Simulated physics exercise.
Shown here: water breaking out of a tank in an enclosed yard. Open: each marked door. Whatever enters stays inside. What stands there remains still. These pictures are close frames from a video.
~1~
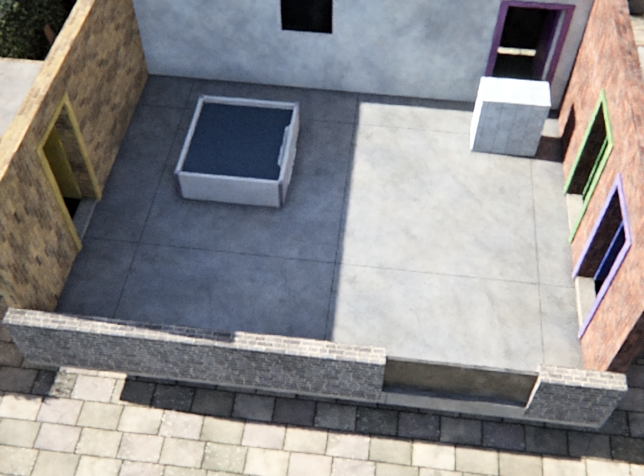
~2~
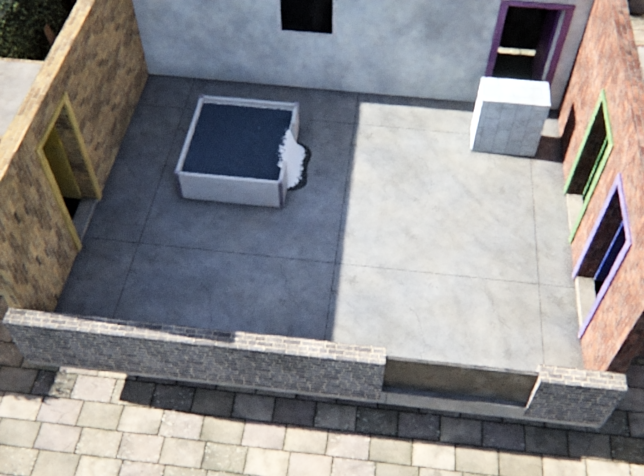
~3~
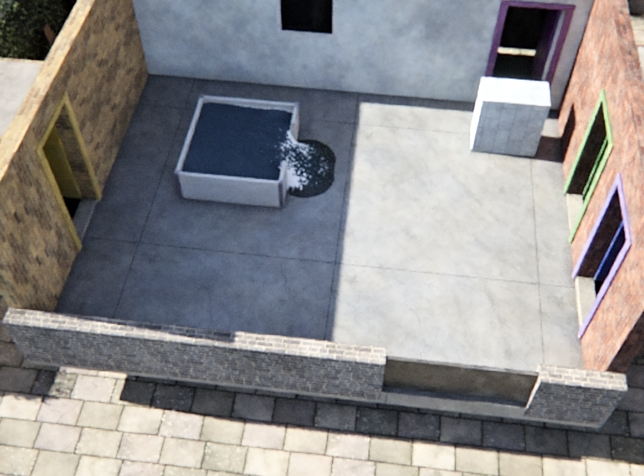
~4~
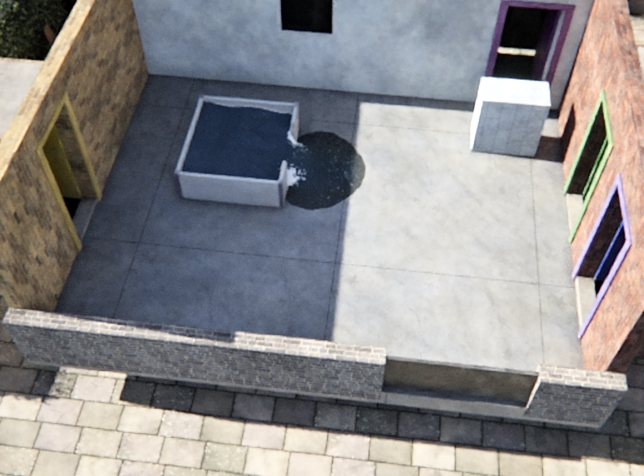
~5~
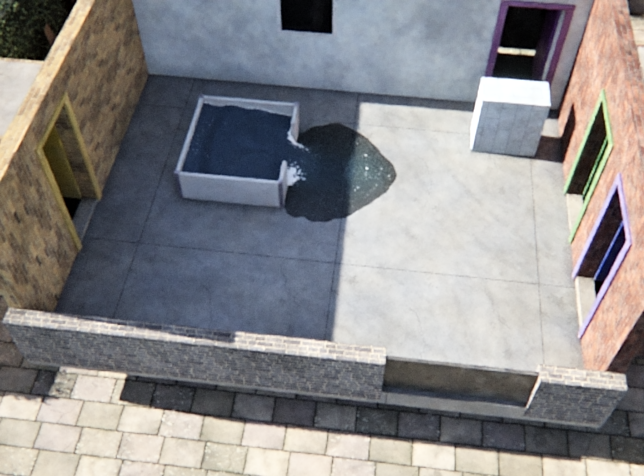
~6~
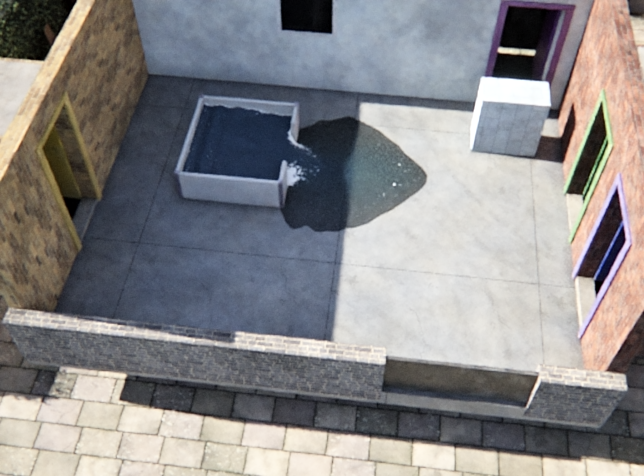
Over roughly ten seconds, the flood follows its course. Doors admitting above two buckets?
Blue door not above, green door above, purple door above, yellow door not above.
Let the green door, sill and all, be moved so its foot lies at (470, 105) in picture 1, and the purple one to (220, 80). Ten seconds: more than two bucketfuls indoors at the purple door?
The purple door stays short.
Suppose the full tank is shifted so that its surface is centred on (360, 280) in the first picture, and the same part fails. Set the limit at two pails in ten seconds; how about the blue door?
Result for blue: It tops the limit.
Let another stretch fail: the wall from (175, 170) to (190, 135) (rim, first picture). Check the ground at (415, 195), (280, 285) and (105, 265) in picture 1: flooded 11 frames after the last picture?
So: Spared, then spared, then wetted.
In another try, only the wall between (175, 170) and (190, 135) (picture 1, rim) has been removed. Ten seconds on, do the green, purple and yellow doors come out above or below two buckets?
In that case the green door stays within limits, the purple door stays within limits and the yellow door overshoots.
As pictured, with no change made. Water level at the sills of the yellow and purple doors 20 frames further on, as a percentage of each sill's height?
First 0 percent, then 130 percent.
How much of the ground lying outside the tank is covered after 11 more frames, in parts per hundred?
It comes out near 40 percent.
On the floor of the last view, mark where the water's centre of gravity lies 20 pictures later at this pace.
Somewhere around (378, 182) in the last view.
A moment on, water covers 20 % of the floor; the blue door not reached, the green door not reached, the purple door not reached, the yellow door not reached.
Next, water covers 40 % of the floor; the blue door not reached, the green door under two buckets in, the purple door wet at the sill, nothing in, the yellow door not reached.
Then, water covers 45 % of the floor; the blue door wet at the sill, nothing in, the green door over two buckets in, the purple door under two buckets in, the yellow door not reached.
Later, water covers 45 % of the floor; the blue door wet at the sill, nothing in, the green door far over two buckets in, the purple door over two buckets in, the yellow door not reached.
In the end, water covers 60 % of the floor; the blue door wet at the sill, nothing in, the green door far over two buckets in, the purple door over two buckets in, the yellow door not reached.
